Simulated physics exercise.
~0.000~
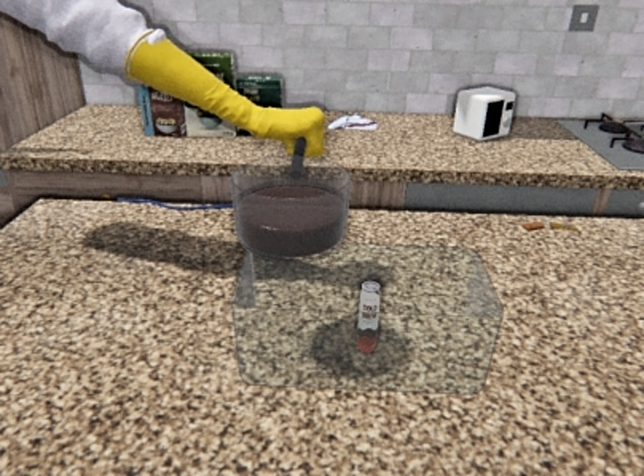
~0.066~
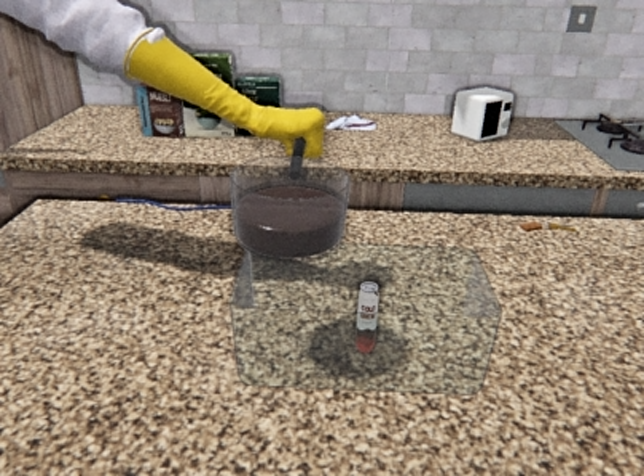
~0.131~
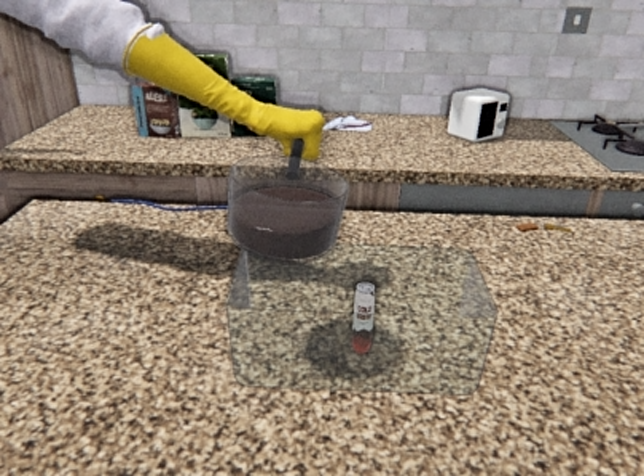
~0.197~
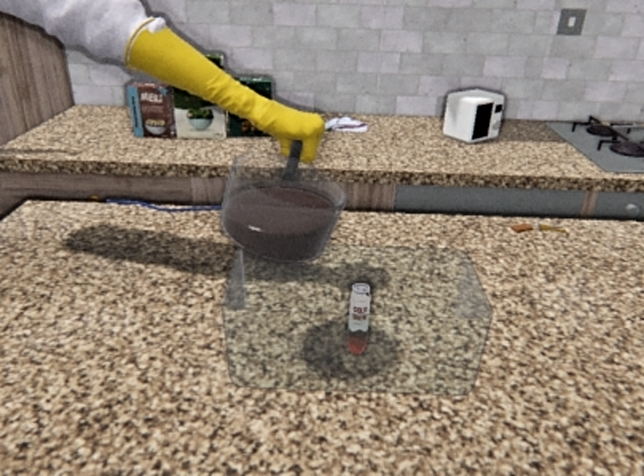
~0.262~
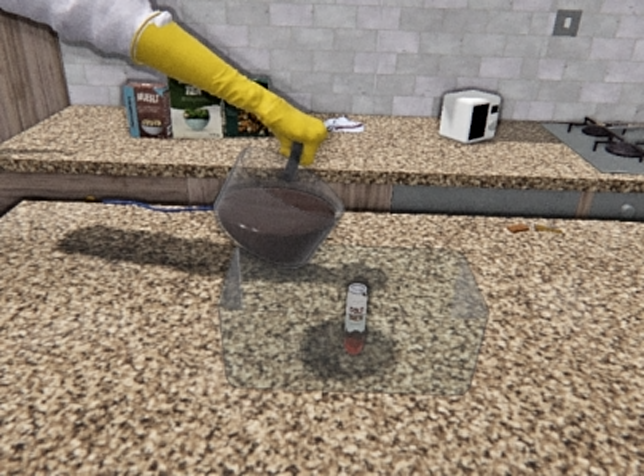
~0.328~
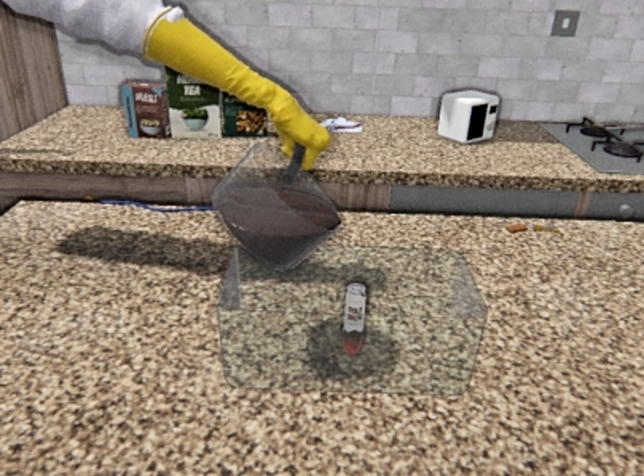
Yellow-gloved hand holding a clear saucepan of dark liquid and tilting it rightward above a transparent basin containing a small closed tin.
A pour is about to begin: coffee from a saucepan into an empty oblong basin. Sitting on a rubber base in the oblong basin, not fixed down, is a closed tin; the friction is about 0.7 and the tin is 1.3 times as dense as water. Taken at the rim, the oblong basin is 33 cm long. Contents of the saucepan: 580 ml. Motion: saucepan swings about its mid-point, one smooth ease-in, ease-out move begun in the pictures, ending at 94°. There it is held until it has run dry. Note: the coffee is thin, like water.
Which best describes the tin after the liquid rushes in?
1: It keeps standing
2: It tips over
Option 2: It tips over.
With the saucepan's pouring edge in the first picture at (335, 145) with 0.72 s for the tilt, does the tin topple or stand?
Then it tips over.
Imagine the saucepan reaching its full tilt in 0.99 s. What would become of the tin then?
Result: Tin still standing.
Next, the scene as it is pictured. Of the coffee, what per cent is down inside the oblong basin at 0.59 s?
I'd put it near 34 percent.
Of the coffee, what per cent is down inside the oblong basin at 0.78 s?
Some 76 percent.
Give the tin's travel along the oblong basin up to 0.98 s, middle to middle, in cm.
The tin has gone some 2 cm.
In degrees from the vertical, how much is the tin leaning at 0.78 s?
About 0 degrees from upright.
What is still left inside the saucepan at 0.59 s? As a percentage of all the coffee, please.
42 %.
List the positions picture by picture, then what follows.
The first frame shows tilt 0°; pouring edge (350, 179); surface from (238, 203) to (346, 206); the oblong basin's rim runs from (242, 271) to (489, 280); the tin's top is at (371, 290).
The second frame shows tilt 2°; pouring edge (349, 182); surface from (237, 203) to (344, 207).
The third frame shows tilt 8°; pouring edge (348, 188); surface from (232, 203) to (341, 208).
The fourth frame shows tilt 17°; pouring edge (346, 198); surface from (226, 202) to (337, 211).
The fifth frame shows tilt 29°; pouring edge (343, 211); surface from (219, 201) to (336, 212).
The sixth frame shows tilt 42°; pouring edge (338, 224); surface from (221, 196) to (340, 215).
After 0.59 s the tilt is 88° and 42 per cent is still to pour; the tin stands where it began.
After 0.78 s the tilt is 94° and 17 per cent is still to pour; the tin stands where it began.
After 0.98 s the tilt is 94° and 6 per cent is still to pour; the tin leans 21°.
After 1.20 s the tilt is 94° and 2 per cent is still to pour; the tin lies on its side.
In the end the tin lies on its side.
